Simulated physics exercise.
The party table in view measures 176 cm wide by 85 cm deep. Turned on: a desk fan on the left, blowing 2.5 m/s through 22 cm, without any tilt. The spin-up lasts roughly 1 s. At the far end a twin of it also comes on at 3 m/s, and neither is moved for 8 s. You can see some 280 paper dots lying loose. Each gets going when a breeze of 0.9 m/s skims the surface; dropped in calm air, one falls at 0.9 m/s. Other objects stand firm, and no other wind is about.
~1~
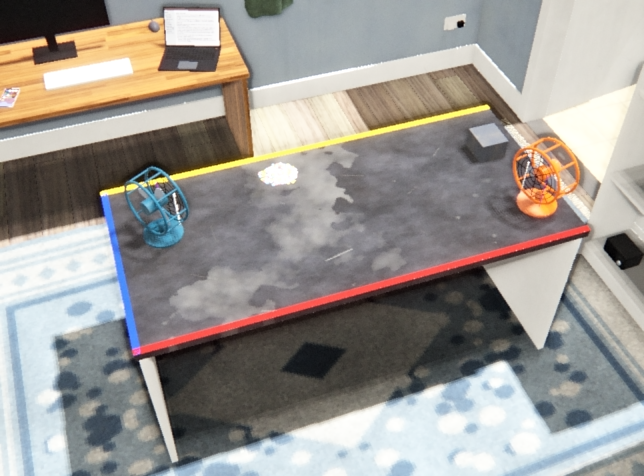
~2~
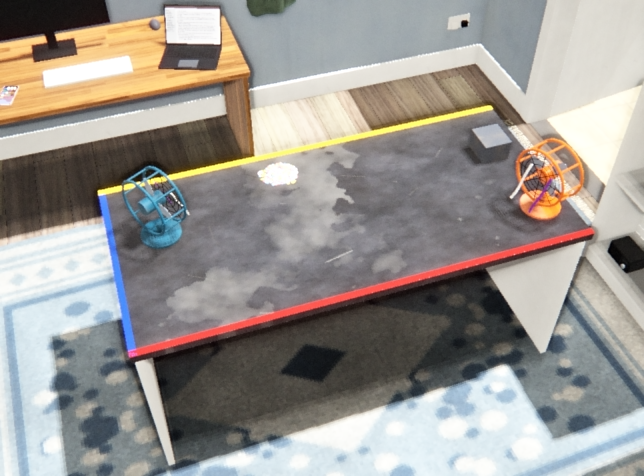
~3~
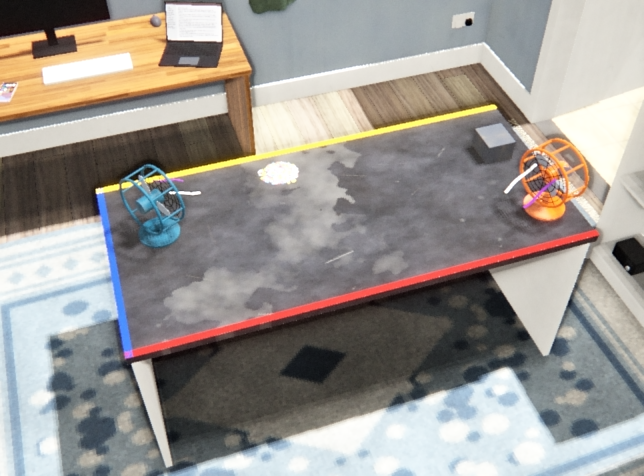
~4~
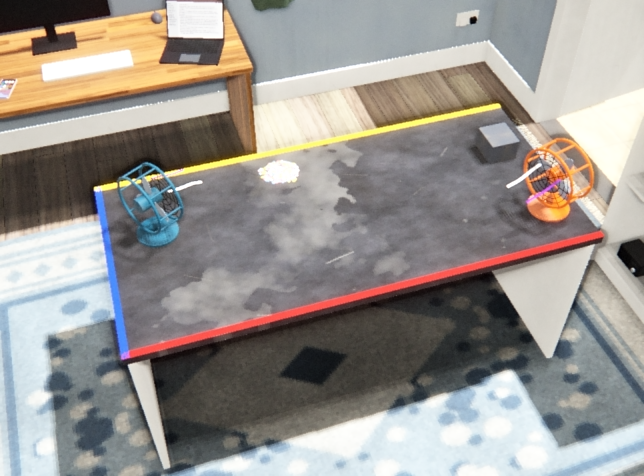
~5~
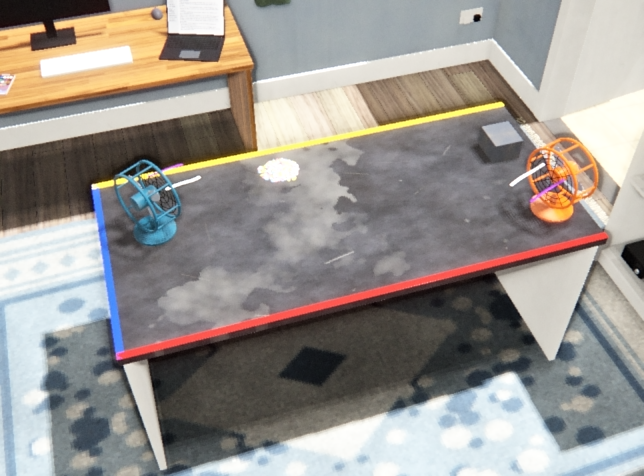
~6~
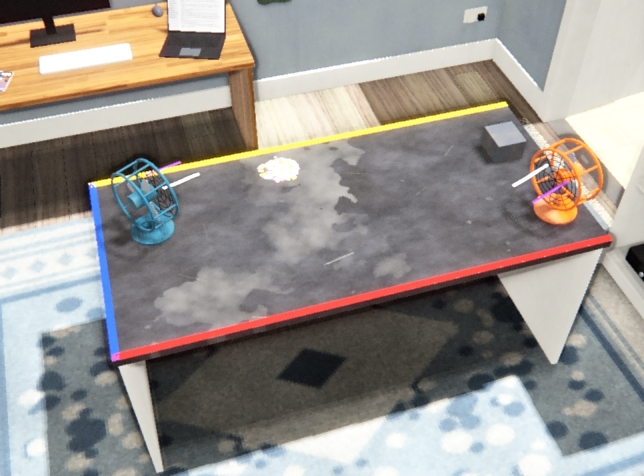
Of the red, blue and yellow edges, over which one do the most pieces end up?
Over the yellow edge.
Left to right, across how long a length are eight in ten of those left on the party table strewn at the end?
About 30 cm.
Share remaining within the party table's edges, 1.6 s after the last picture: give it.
That comes to roughly 50 % remaining.
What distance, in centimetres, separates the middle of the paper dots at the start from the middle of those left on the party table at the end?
Distance: Approx. 60 cm.
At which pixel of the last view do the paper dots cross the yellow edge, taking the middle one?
The middle crossing sits close to (351, 133) in the last picture.
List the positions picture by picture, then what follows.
In the first picture, the middle of the paper dots is near (281, 175), none has stirred yet, the mouth of the desk fan is at (156, 202) and that of the second one at (545, 171).
In the second picture, the middle of the paper dots is near (281, 174), none has stirred yet, the yellow edge is centred on (306, 146), the red edge is centred on (379, 291) and the blue edge is centred on (112, 266).
In the third picture, the middle of the paper dots is near (281, 173), none has stirred yet and the top of a block is at (495, 135).
In the fourth picture, the middle of the paper dots is near (282, 172) and none has stirred yet.
In the fifth picture, the middle of the paper dots is near (281, 170) and none has stirred yet.
In the sixth picture, the middle of the paper dots is near (282, 170) and about 1 % have left their places.
Then, 0.7 s after the last picture, 23 % are over the yellow edge, 0 % over the red edge and 0 % over the blue edge; the middle of those left on the top is near (351, 148); 1 % are gone or lie where they will stay.
Then, 1.6 s after the last picture, 53 % are over the yellow edge, 0 % over the red edge and 0 % over the blue edge; the middle of those left on the top is near (422, 143); 72 % are gone or lie where they will stay.
Then, 3.5 s after the last picture, 54 % are over the yellow edge, 0 % over the red edge and 0 % over the blue edge; the middle of those left on the top is near (422, 143); 78 % are gone or lie where they will stay.
Then, 7.1 s after the last picture, at the end, 55 % are over the yellow edge, 0 % over the red edge and 0 % over the blue edge; the middle of those left on the top is near (427, 144).
